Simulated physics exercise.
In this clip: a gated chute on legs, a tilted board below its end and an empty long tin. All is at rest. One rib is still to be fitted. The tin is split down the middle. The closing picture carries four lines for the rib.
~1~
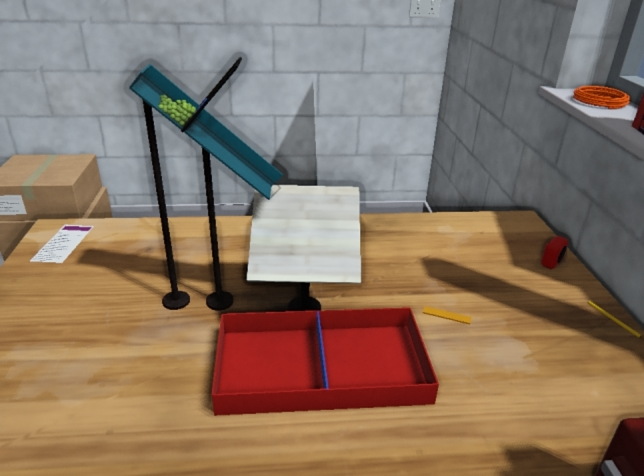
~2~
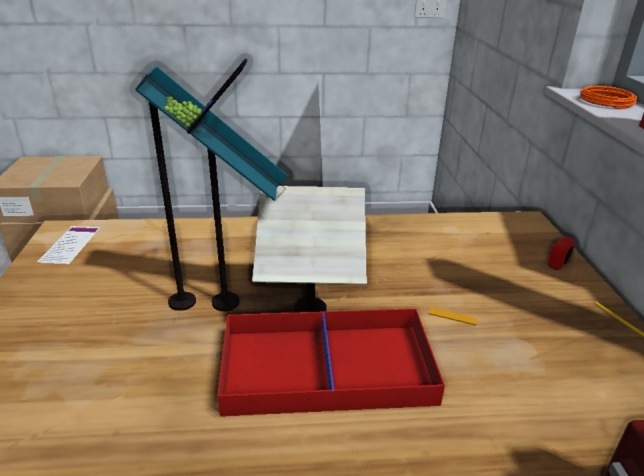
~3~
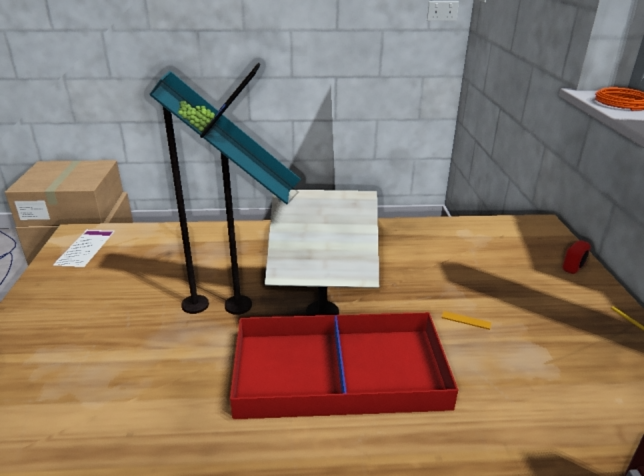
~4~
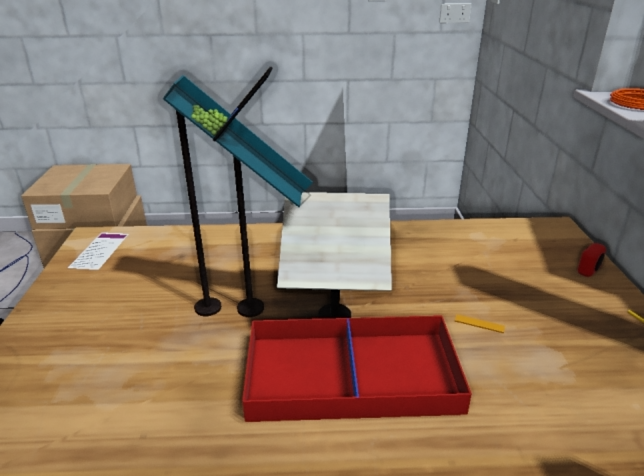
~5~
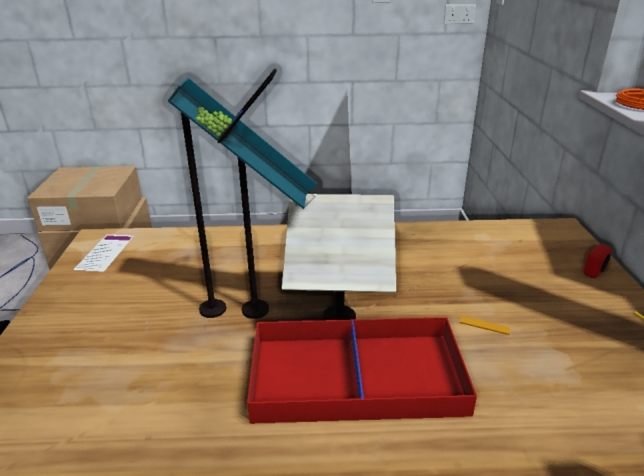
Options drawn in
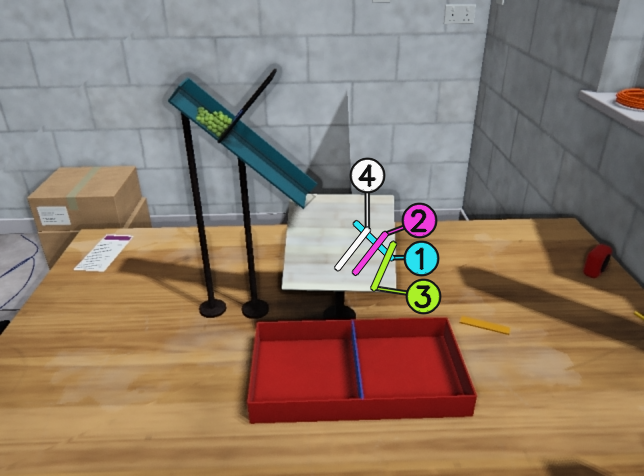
On a wooden table against a grey block wall, green peas sit behind a gate in a sloping teal chute above a tilted pale board and an empty divided red tin; nothing moves as the view shifts slightly left.
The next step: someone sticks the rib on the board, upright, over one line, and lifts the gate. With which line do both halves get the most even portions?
Take 3.
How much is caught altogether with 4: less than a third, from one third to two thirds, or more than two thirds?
Line 4 gives more than two thirds.
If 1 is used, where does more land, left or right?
Right.
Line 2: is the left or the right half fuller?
Left.
On the marked copy, line 1 from (356, 223) to (391, 257); line 2 from (385, 234) to (355, 272); line 3 from (393, 244) to (373, 288); line 4 from (367, 230) to (337, 267).
For line 1, of what is caught, a small part in the left half, most in the right.
For line 2, of what is caught, nearly all in the left half, a small part in the right.
For line 3, of what is caught, about two thirds in the left half, about a third in the right.
For line 4, of what is caught, most in the left half, a small part in the right.
